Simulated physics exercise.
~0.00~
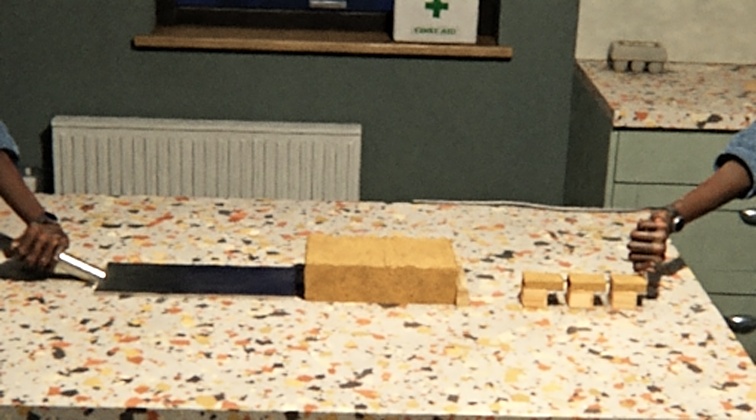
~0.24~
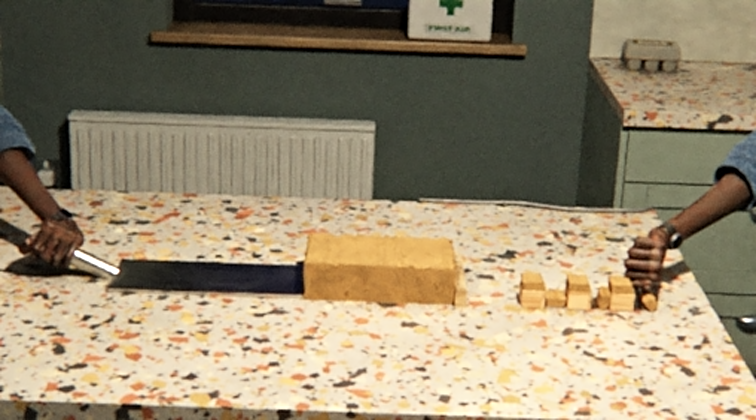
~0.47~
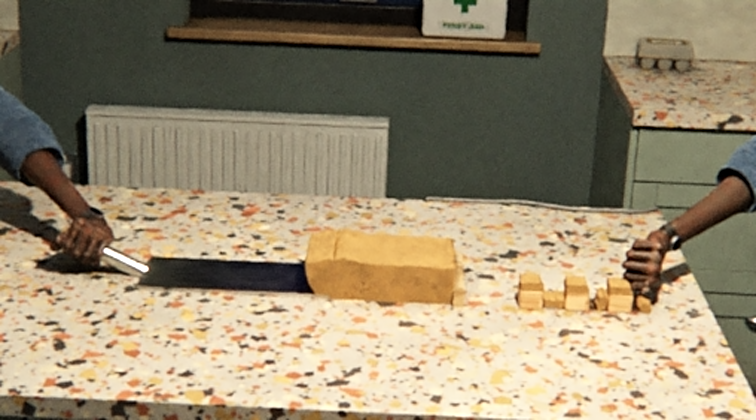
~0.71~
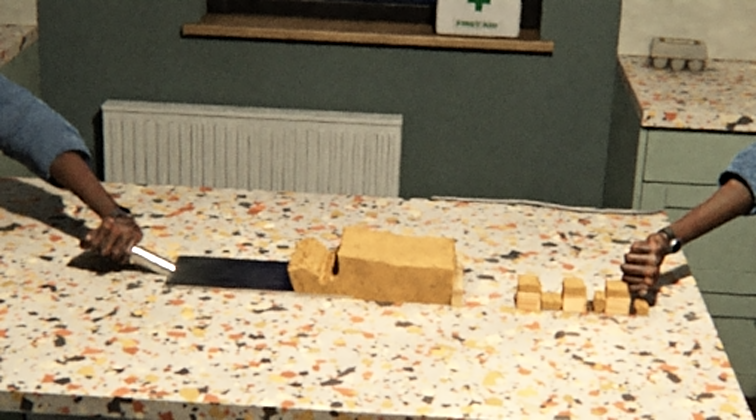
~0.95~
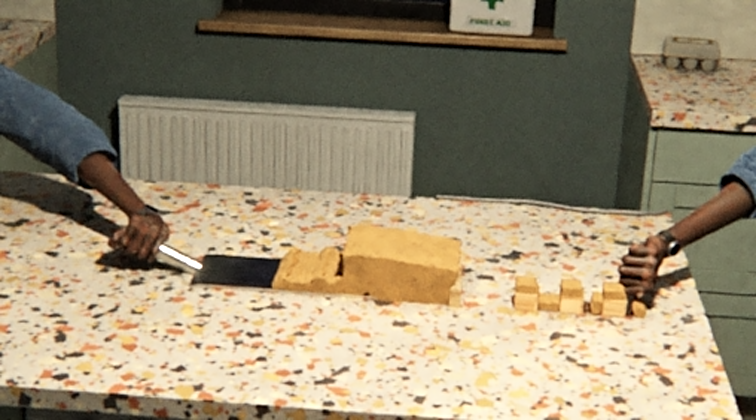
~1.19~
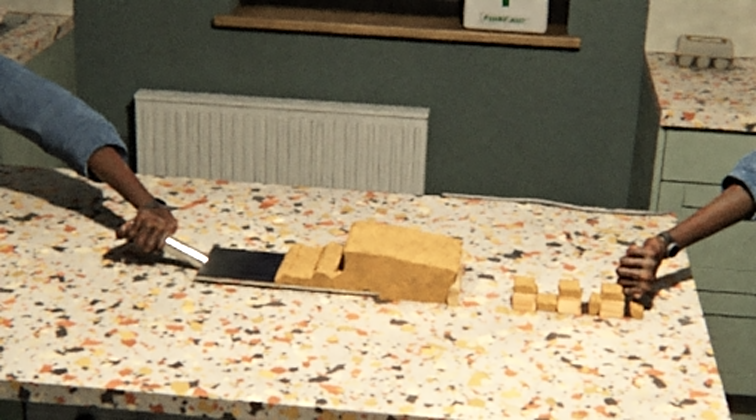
The clip shows three small bars of moist sand sagging and breaking beside a hand at right, then another hand sliding a flat blade rightward beneath a larger block, whose left part cracks into chunks, before the handle lifts slightly.
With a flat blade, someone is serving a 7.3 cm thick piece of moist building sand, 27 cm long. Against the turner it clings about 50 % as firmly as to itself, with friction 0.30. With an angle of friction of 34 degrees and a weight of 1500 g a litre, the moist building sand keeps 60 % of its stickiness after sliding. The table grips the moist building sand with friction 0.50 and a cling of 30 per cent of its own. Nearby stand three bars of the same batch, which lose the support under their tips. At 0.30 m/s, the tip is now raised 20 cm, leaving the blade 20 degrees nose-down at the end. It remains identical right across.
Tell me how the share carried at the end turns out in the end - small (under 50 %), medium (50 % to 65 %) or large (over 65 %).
In the end it is small.
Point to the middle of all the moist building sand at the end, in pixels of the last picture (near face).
About (385, 237).
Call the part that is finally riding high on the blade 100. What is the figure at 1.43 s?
It comes to around 20 %.
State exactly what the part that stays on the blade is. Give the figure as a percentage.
About 40 %.
By 1.43 s, the tip is 7.6 cm up.
By 1.73 s, the tip is 17 cm up.
By 2.02 s, the tip is 20 cm up and 42 % is riding high on the blade.
By 2.31 s, the tip is 20 cm up and 42 % is riding high on the blade.
By 2.41 s, at the end, the tip is 20 cm up and 42 % is riding high on the blade.
